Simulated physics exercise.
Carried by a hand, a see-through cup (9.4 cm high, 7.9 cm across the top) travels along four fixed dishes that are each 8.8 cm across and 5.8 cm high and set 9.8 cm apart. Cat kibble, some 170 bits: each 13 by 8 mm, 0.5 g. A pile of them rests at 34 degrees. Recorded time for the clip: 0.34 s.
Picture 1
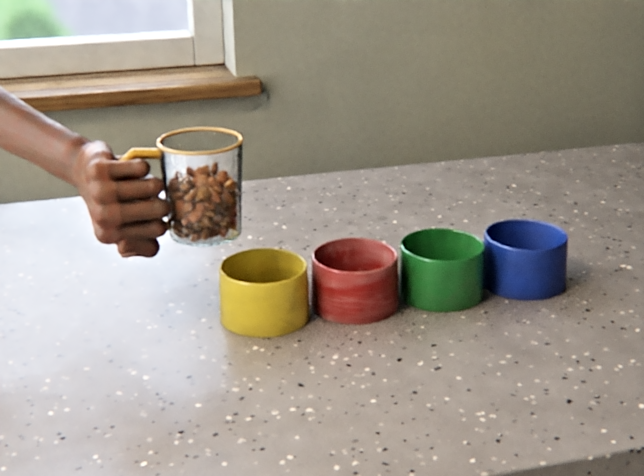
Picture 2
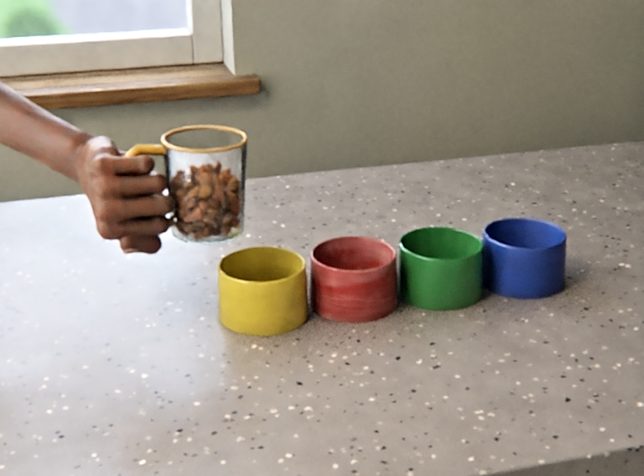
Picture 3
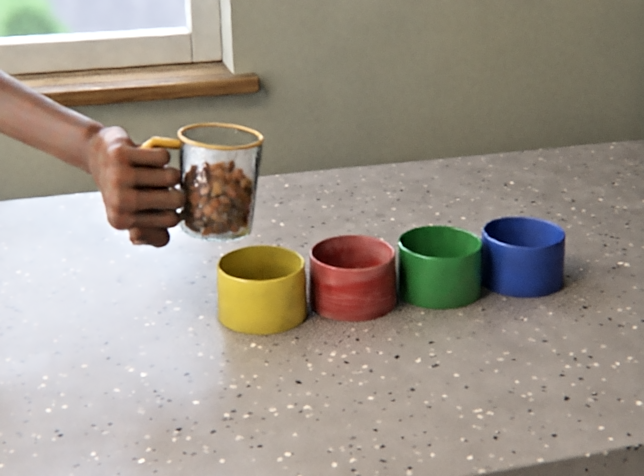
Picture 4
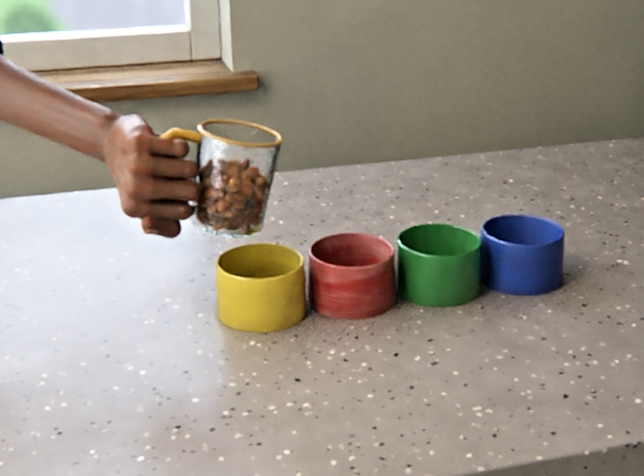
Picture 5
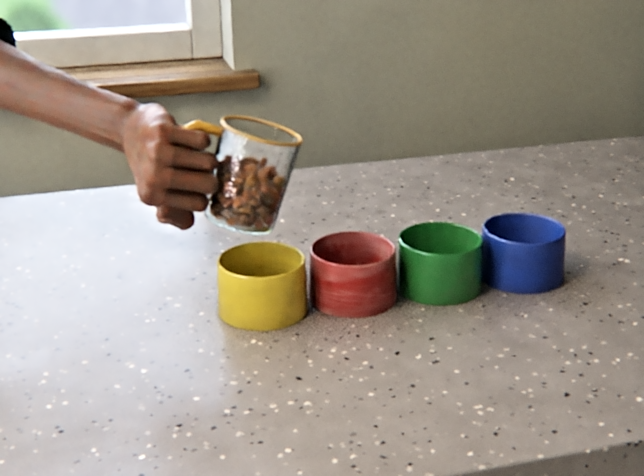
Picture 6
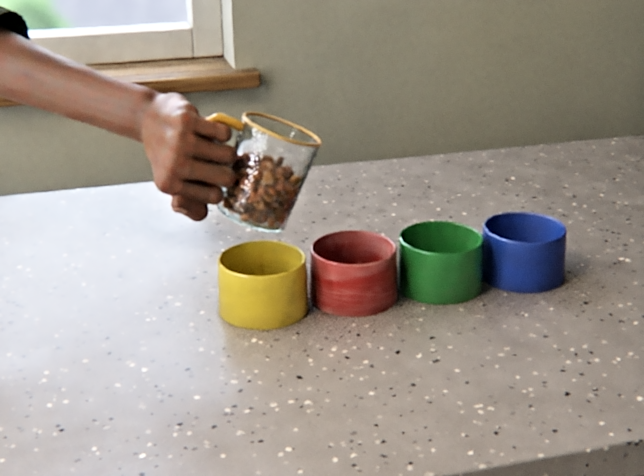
A hand carried a clear cup partly filled with small brown pieces to the right, gradually tilting it rightward above a gray speckled counter, where yellow, red, green and blue dishes sat in a row.
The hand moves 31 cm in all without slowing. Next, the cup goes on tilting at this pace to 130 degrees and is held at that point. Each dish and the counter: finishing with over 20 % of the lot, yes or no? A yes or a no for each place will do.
Red - no; blue - yes; green - no; yellow - no; counter - no.
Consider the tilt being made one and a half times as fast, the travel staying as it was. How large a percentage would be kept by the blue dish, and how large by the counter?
The blue dish would get 80 and the counter 20.
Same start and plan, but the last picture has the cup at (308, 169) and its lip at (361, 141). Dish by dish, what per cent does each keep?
Kept per dish: Red = 0, blue = 100, green = 0, yellow = 0.
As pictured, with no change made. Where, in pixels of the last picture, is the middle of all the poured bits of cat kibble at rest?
At about (525, 253).
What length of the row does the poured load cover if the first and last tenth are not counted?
The stretch is around 5 cm long.
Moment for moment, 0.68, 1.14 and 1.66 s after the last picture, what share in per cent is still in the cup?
About 100, 95, 0 per cent.
Then, 0.68 s after the last picture, tilt 72 degrees; cup holds 100 %.
Then, 1.14 s after the last picture, tilt 106 degrees; cup holds 95 %, blue 5 %.
Then, 1.66 s after the last picture, tilt 130 degrees; cup holds 0 %, blue 100 %.
In the end, red 0 %, blue 100 %, green 0 %, yellow 0 %, counter 0 %.
